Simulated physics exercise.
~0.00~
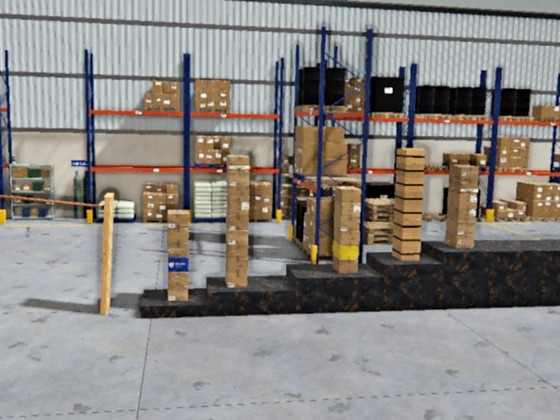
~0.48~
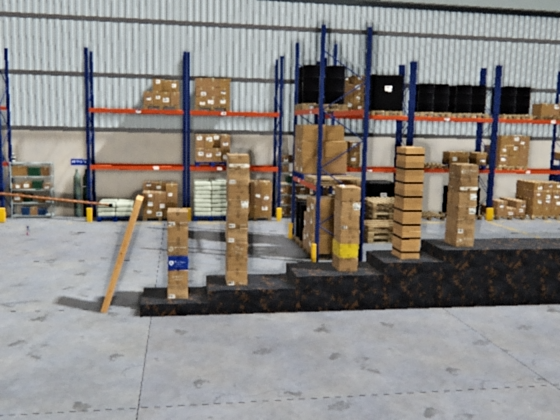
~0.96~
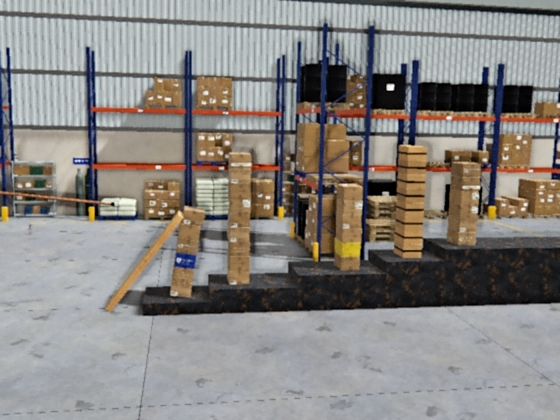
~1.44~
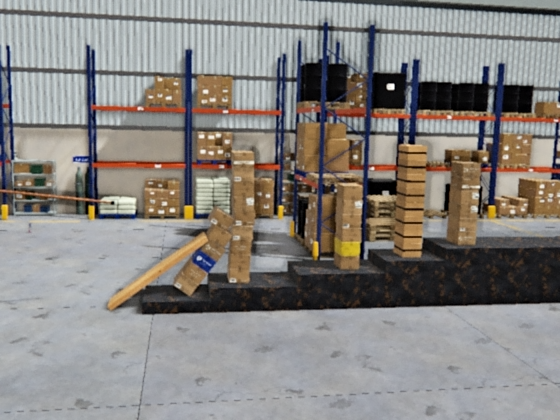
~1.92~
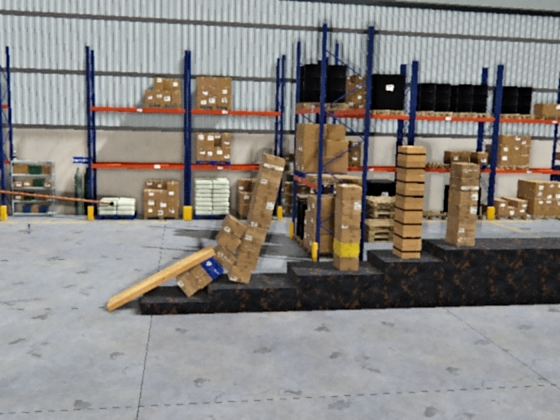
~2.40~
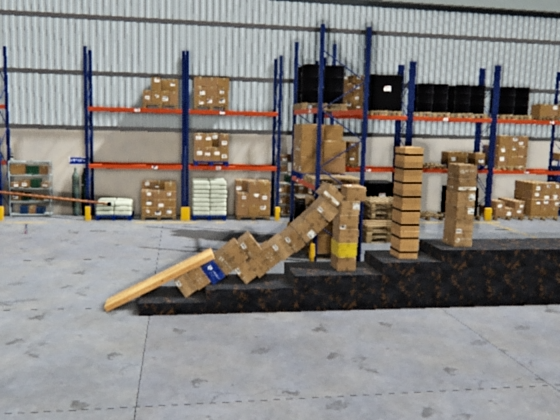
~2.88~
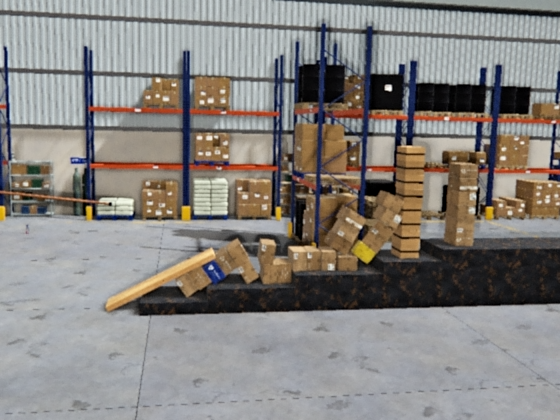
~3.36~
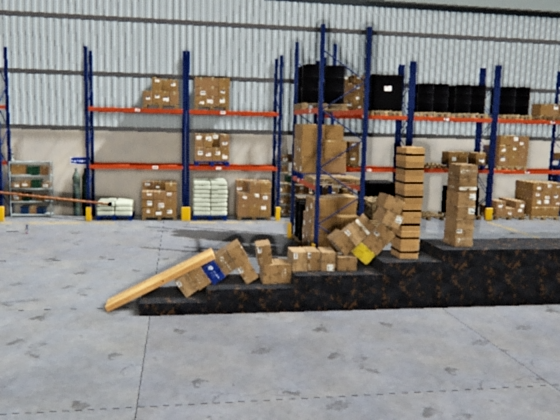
Five tall columns of brown cartons stand on dark rising steps across a grey warehouse floor, seen from the front with a slight sway, with blue and orange racking behind. A pale wooden board upright at the left tips right and leans into the shortest column, which carries a blue-marked carton. That column topples into the second, which bends and falls against the third, marked with yellow. The third breaks up and slumps against the fourth. The board rests slanted on the heaped cartons, while the last two columns remain standing at the right.
